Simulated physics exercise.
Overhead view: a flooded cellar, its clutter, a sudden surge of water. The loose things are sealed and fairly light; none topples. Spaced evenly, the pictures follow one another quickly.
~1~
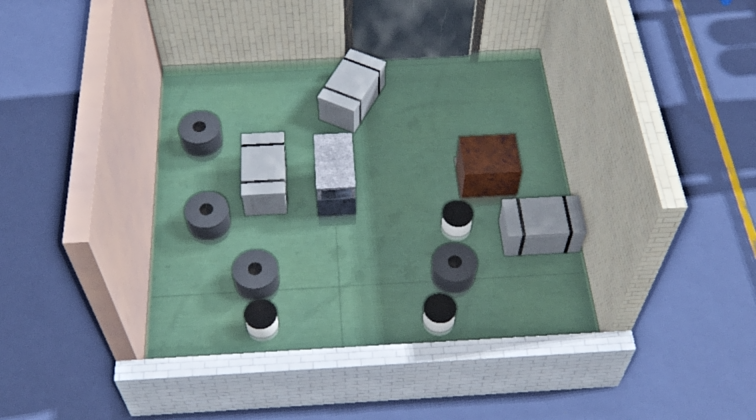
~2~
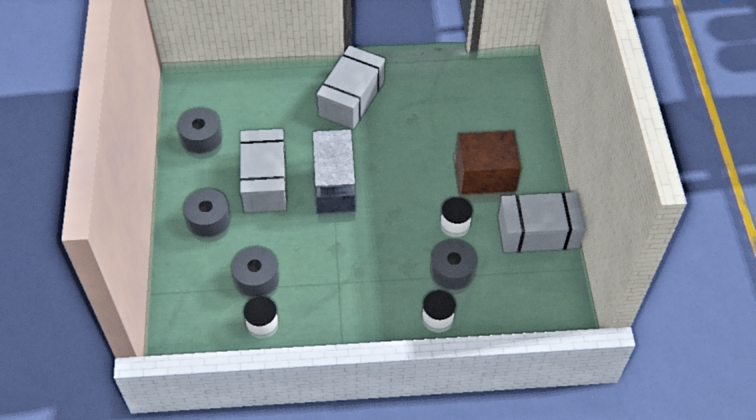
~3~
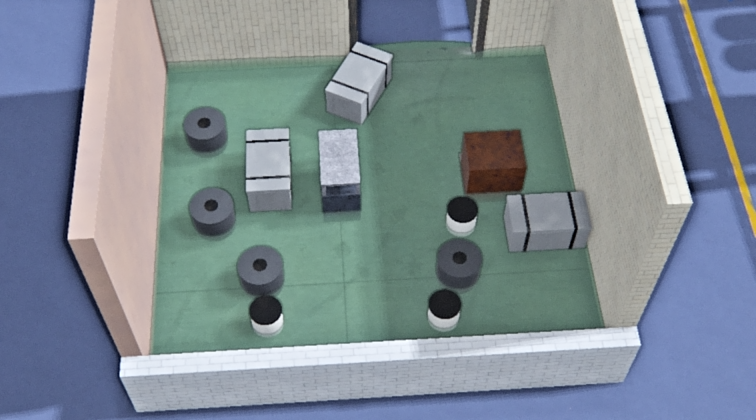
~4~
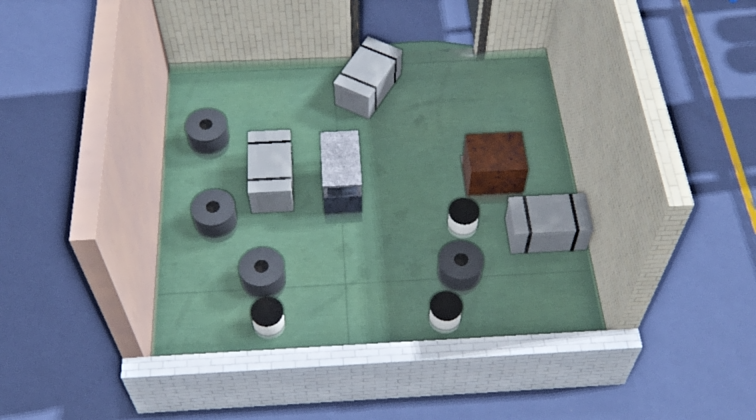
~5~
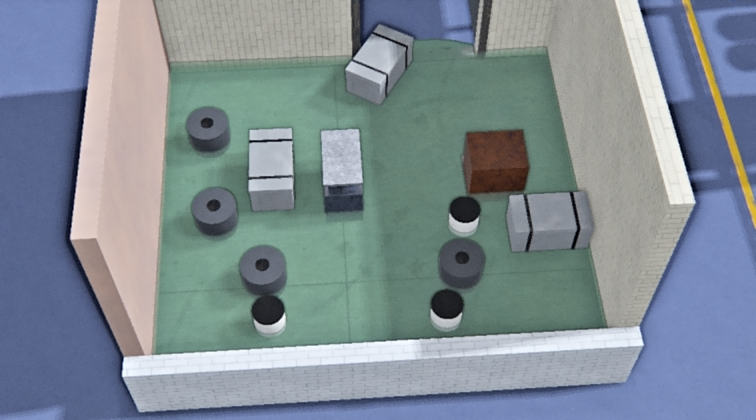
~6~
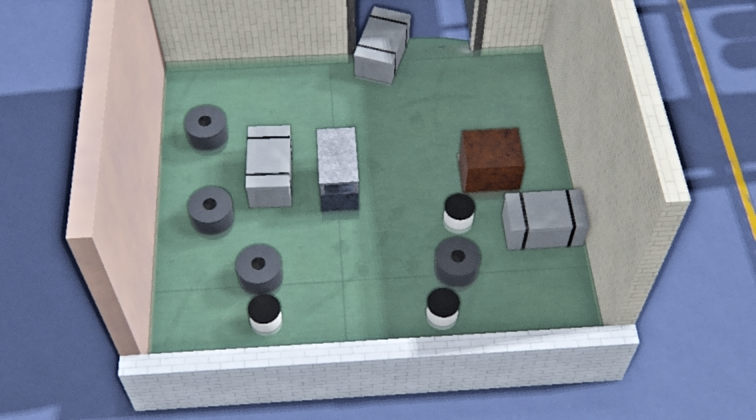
A strapped grey trunk drifting and turning toward the doorway gap at the back, the other clutter staying nearly still.
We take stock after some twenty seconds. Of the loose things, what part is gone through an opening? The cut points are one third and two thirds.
Below a third.
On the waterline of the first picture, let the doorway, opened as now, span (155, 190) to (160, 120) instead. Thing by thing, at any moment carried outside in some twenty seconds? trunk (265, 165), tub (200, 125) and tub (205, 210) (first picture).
The three read escape, escape and escape, respectively.
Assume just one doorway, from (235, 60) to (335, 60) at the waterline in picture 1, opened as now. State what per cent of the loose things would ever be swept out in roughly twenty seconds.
Result: 40 per cent.
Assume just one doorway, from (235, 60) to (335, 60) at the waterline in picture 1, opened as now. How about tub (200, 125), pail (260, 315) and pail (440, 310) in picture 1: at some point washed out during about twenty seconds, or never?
Result by object, in the order asked: Flushed / not flushed / not flushed.
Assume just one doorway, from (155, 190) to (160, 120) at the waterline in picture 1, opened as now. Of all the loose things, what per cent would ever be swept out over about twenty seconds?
Roughly 50 %.
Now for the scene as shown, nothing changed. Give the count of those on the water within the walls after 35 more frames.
In total, 3.
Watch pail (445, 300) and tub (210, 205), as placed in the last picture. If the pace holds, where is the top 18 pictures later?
They should end up near (457, 280) and (227, 172) respectively.
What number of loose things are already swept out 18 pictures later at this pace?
Tally: 1.
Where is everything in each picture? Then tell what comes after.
The first frame shows a trunk at (352, 79) floats; a trunk at (263, 163), afloat; 0 of 10 have shifted.
The second frame shows a trunk at (351, 76), afloat; a trunk at (262, 160), afloat; 0 of 10 have shifted.
The third frame shows a trunk at (359, 72) floats, close to its start; a trunk at (268, 159), afloat; 1 of 10 have shifted.
The fourth frame shows a trunk at (368, 66) floats, close to its start; a trunk at (269, 161), afloat; 1 of 10 have shifted.
The fifth frame shows a trunk at (380, 53), afloat, a stride from its start; a trunk at (271, 159), afloat; 1 of 10 have shifted.
The sixth frame shows a trunk at (383, 35) floats, a stride from its start; a trunk at (268, 156), afloat, close to its start; 1 of 10 have shifted.
A moment on, 1 of 10 are out; 9 afloat.
Next, 1 of 10 are out; 9 afloat.
Later, 3 of 10 are out; 3 afloat.
In the end, 3 of 10 are out; 2 afloat.
